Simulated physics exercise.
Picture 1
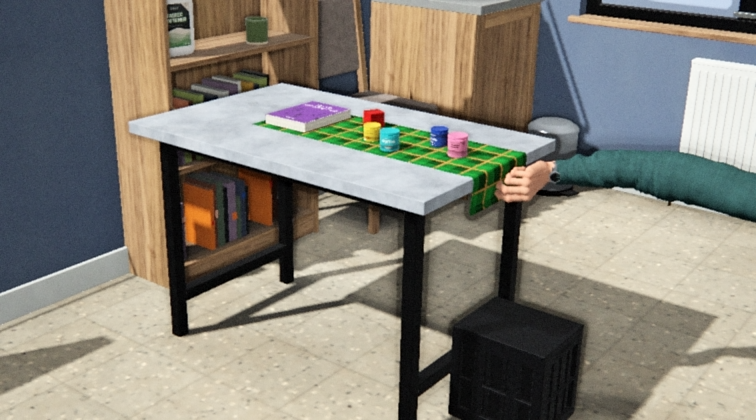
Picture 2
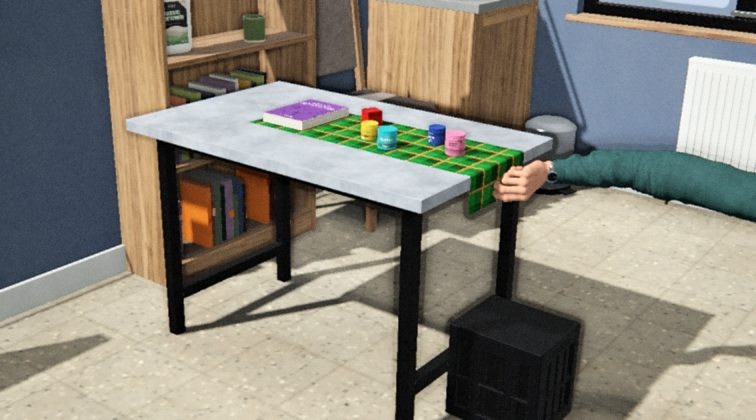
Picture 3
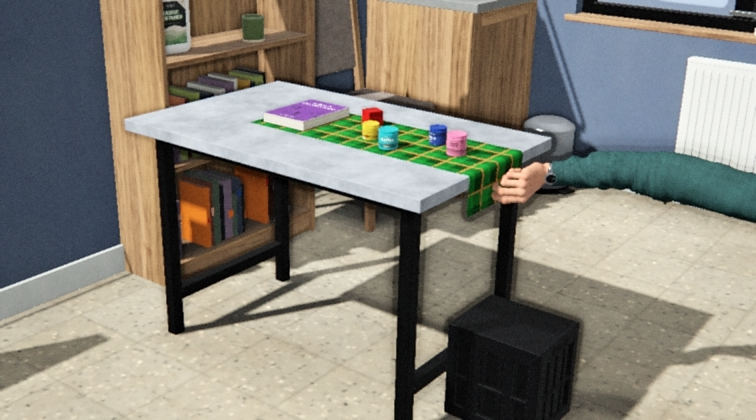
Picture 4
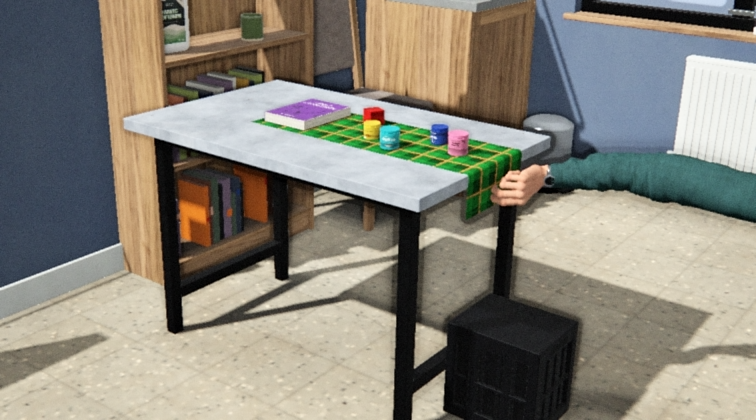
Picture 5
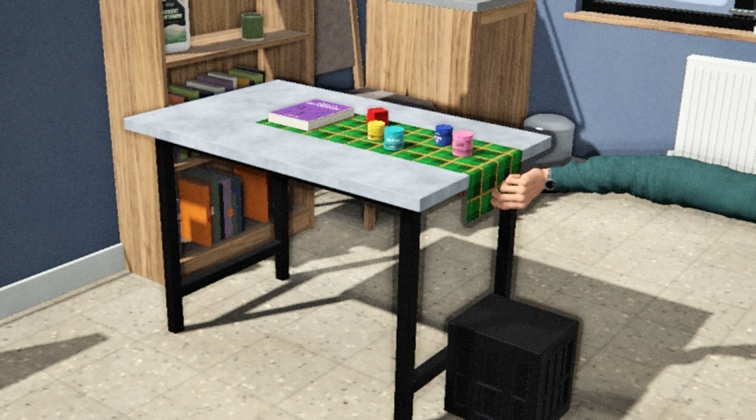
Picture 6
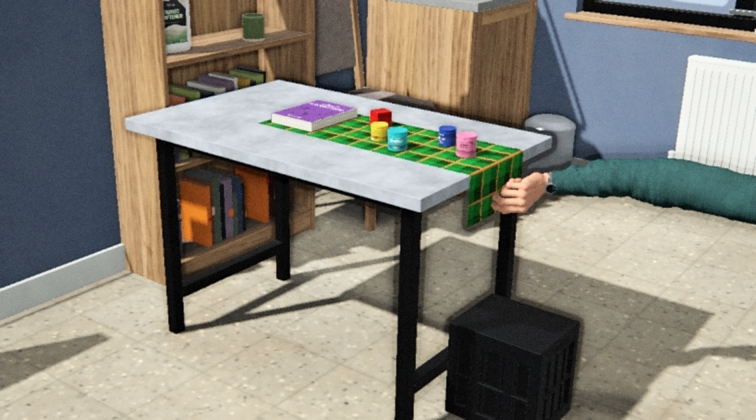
A hand at the end of a dark green sleeve grips a green checked cloth at the right end of a grey table, seen from slightly above in a blue-walled room. On the cloth sit a purple book, a red cube and yellow, turquoise, blue and pink pots, with a black crate below. The view shifts slightly, then the cloth slides a little rightward, carrying the things along.
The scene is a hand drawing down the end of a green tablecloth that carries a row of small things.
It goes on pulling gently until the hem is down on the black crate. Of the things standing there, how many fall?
The number still up top goes down by three, if you watch closely.
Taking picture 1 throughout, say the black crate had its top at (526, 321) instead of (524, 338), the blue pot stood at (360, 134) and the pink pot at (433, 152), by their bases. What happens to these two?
First the blue pot: It is still up there. Then the pink pot: It ends off the top.
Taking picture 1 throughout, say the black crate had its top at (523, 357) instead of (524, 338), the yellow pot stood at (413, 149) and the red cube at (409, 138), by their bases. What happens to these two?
Yellow pot is gone, red cube is gone.
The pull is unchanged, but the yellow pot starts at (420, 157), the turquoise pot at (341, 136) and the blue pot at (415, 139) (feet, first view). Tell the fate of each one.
Of the three, the yellow pot ends off the top, the turquoise pot stays aloft and the blue pot ends off the top.
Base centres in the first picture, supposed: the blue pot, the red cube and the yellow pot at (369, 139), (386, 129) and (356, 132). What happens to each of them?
The blue pot stays aboard, the red cube stays aboard, the yellow pot stays aboard.
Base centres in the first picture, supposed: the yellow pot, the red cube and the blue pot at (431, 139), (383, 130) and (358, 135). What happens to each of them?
The yellow pot ends up off, the red cube stays put, the blue pot stays put.
Early on, hem near (492, 279); pink pot gone.
Midway, hem on the crate; pink pot, blue pot and turquoise pot gone.
Finally, hem on the crate; pink pot, blue pot and turquoise pot gone. Over the edge go three.
